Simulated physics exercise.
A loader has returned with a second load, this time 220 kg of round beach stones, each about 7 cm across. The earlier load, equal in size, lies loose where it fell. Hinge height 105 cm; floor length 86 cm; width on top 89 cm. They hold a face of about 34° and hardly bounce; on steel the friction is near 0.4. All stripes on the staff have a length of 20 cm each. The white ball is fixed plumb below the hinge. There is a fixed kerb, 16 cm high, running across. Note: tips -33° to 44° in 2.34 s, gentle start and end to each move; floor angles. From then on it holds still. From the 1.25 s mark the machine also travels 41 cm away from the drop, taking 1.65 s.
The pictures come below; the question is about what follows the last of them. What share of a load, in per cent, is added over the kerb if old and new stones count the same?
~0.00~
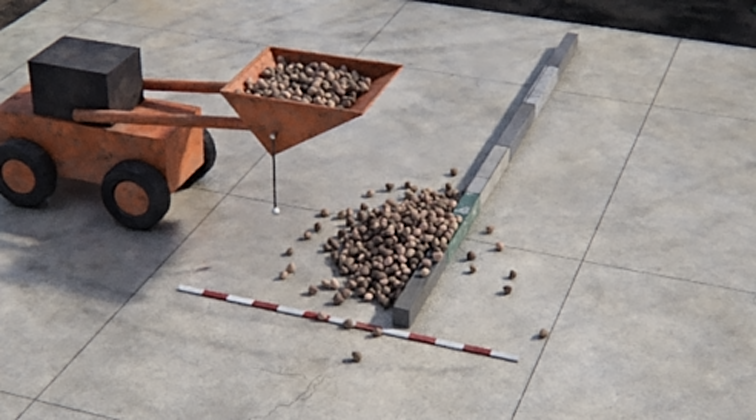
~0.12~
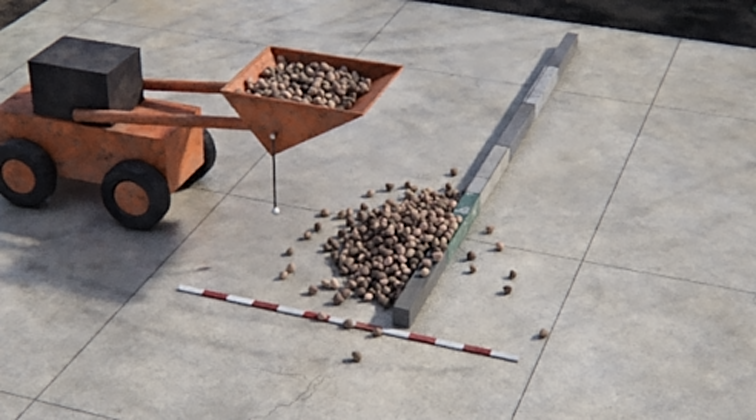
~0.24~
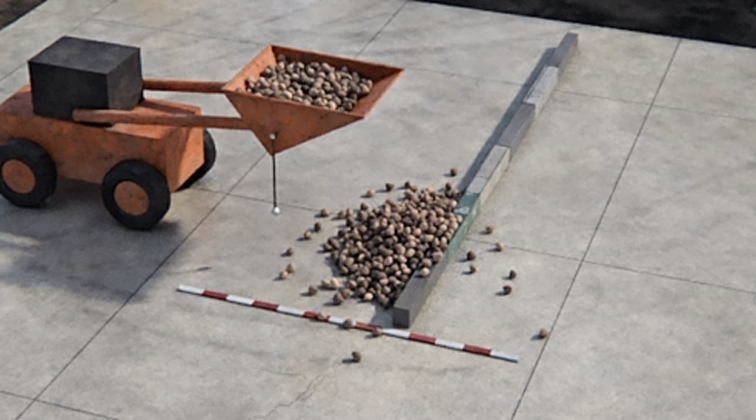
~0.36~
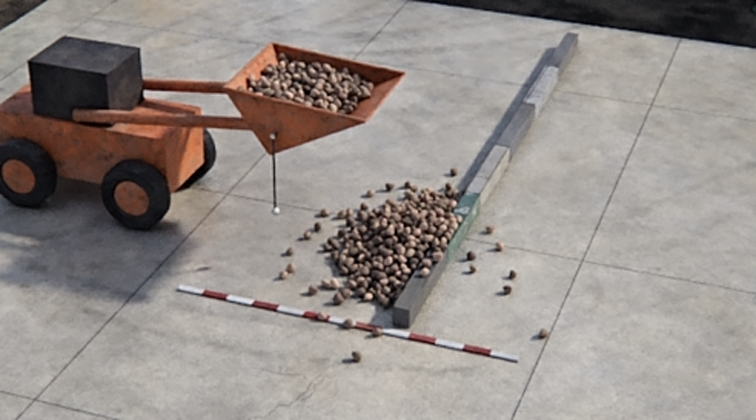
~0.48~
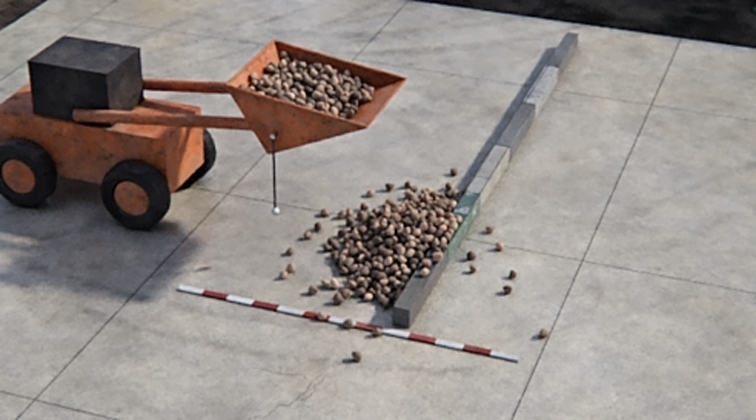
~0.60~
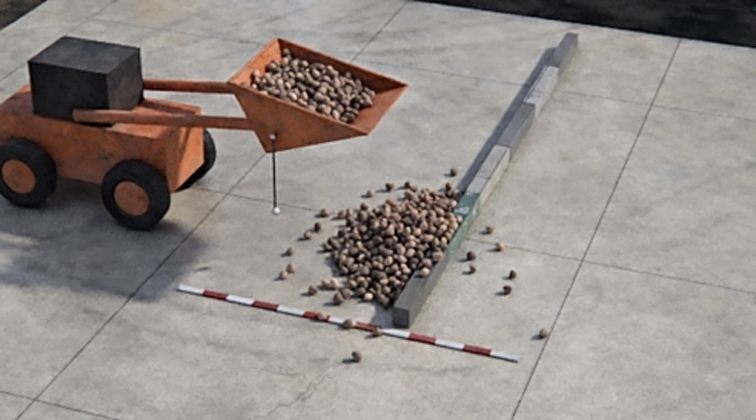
I would say 0 percent.
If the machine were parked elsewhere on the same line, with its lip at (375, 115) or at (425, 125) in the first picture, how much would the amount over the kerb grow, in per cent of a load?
Case one about 0 %, case two about 30 %.
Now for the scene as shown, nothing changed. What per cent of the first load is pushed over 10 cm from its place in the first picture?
Some 5 percent, give or take.
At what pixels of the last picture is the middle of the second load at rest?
The middle ends up near (362, 229).
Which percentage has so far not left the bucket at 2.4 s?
It still holds about 0 per cent.
After 1.8 s the floor is at 32°; in per cent of one load, 76 in the bucket, 123 on this side of the kerb, 1 over the kerb; the foremost stones are at (492, 268).
After 2.4 s the floor is at 44°; in per cent of one load, 0 in the bucket, 198 on this side of the kerb, 2 over the kerb; the foremost stones are at (496, 261).
After 3.3 s the floor is at 44°; in per cent of one load, 0 in the bucket, 198 on this side of the kerb, 2 over the kerb; the foremost stones are at (498, 264).
After 5.7 s the floor is at 44°; in per cent of one load, 0 in the bucket, 198 on this side of the kerb, 2 over the kerb; the foremost stones are at (498, 264). Net gain over the kerb, 0.
